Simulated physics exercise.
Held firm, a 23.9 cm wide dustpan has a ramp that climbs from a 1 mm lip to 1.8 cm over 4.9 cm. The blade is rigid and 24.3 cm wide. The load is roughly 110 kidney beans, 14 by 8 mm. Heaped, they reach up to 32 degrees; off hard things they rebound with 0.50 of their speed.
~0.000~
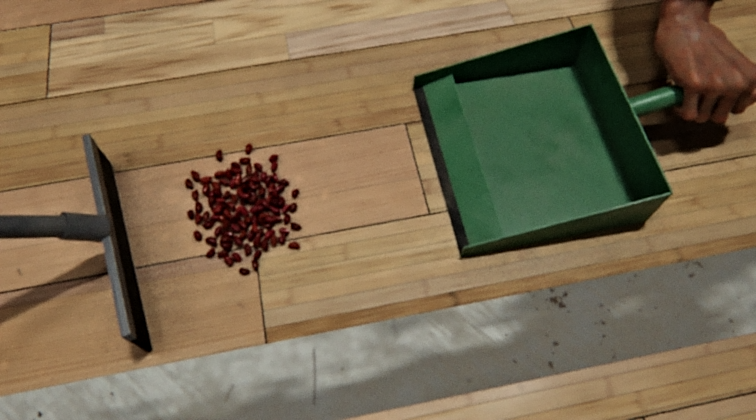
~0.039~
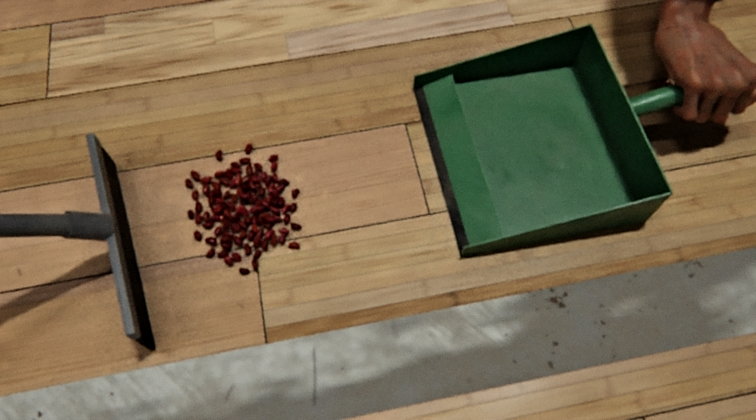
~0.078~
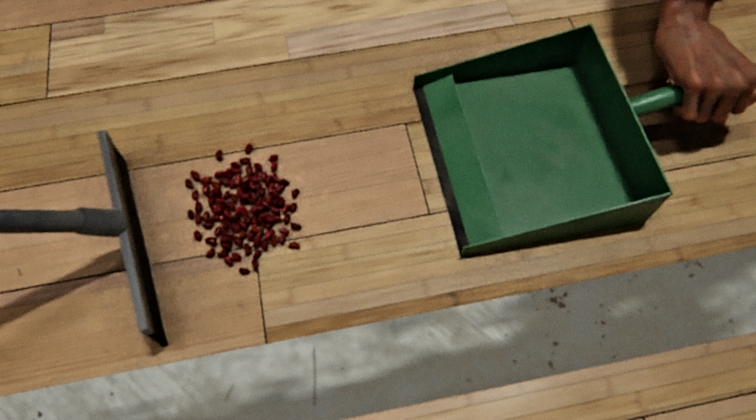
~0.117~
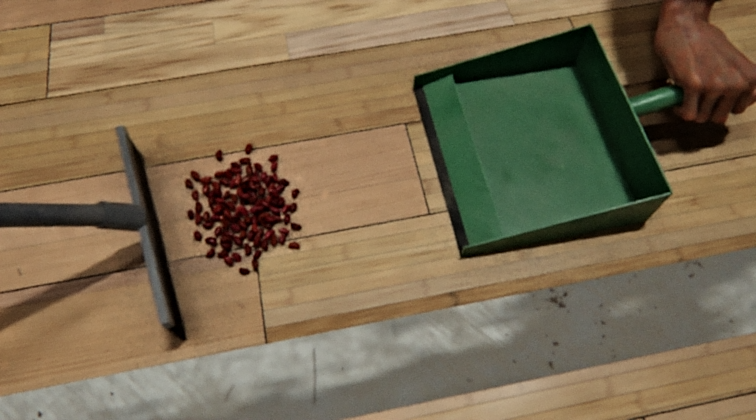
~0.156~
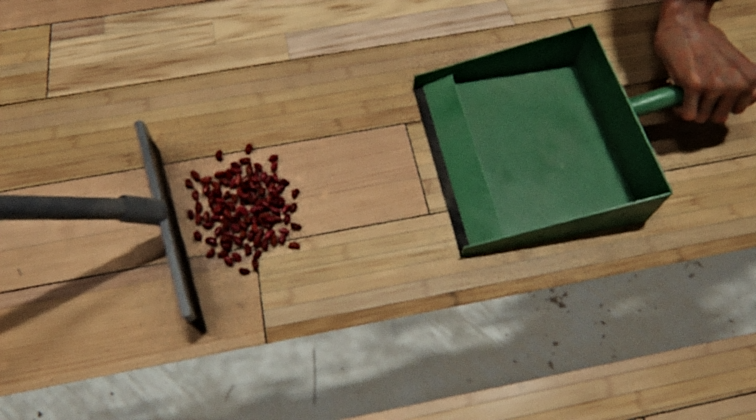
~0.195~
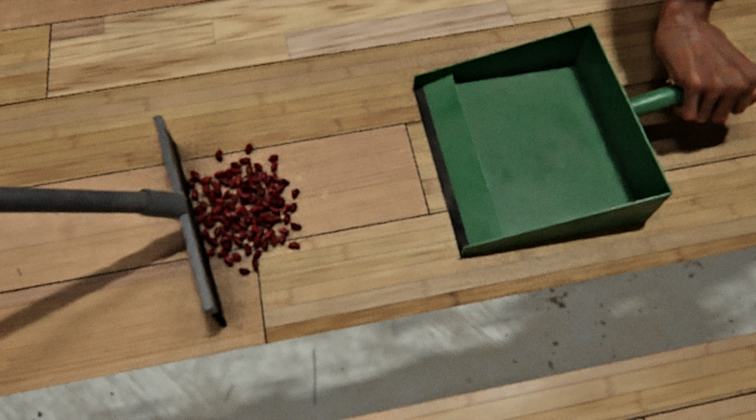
On a wooden plank floor, a hand held a green dustpan still at the right while a dark, flat blade on a handle slid rightward from the left and just reached a pile of red beans.
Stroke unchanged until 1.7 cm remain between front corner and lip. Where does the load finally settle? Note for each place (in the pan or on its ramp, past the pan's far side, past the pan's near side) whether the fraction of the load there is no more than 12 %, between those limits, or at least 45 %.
Pan: Between the limits; far side: No more than 12 %; near side: No more than 12 %.
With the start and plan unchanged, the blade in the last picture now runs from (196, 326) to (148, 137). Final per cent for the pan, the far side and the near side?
Pan 15 % / far 10 % / near 5 %.
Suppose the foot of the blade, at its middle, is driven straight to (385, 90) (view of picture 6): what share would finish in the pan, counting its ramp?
About 20 per cent.
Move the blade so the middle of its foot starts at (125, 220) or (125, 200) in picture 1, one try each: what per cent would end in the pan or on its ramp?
The two tries give about 25 % and about 25 %.
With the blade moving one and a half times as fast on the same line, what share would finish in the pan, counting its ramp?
Some 35 %.
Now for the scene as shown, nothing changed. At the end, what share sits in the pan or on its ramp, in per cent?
Roughly 20 in a hundred come to rest there.
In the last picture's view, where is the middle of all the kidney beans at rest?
I'd say roughly (425, 149).
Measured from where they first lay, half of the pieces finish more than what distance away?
Median: Approx. 24 cm.
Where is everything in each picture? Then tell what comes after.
Blade from (130, 335) to (91, 143), moved 0.0 cm, 0 of the pieces shifted so far; middle of the pieces at (244, 211); pan at (538, 148), in the first frame.
Blade from (134, 334) to (94, 142), moved 0.4 cm, 0 of the pieces shifted so far; middle of the pieces at (244, 211), in the second frame.
Blade from (147, 329) to (106, 139), moved 1.7 cm, 0 of the pieces shifted so far; middle of the pieces at (244, 211), in the third frame.
Blade from (168, 323) to (123, 134), moved 3.7 cm, 0 of the pieces shifted so far; middle of the pieces at (244, 211), in the fourth frame.
Blade from (189, 316) to (142, 129), moved 5.8 cm, 0 of the pieces shifted so far; middle of the pieces at (244, 211), in the fifth frame.
Blade from (211, 309) to (161, 124), moved 7.9 cm, 3 of the pieces shifted so far; middle of the pieces at (244, 211); pan at (538, 148). Its pace works out near 0.55 m/s, heading 8 degrees away from the viewer's side, in the sixth frame.
After 0.42 s, middle of the blade 17 cm from the lip; 0 % over the lip, far side 0 %, near side 0 %.
After 0.58 s, middle of the blade 8 cm from the lip; 0 % over the lip, far side 5 %, near side 0 %.
After 0.85 s, middle of the blade 4 cm from the lip; 20 % over the lip, far side 10 %, near side 0 %.
In the end, at 2.3 s, pan 20 %, far side 10 %, near side 0 %, in front of the lip or behind the blade 70 %.
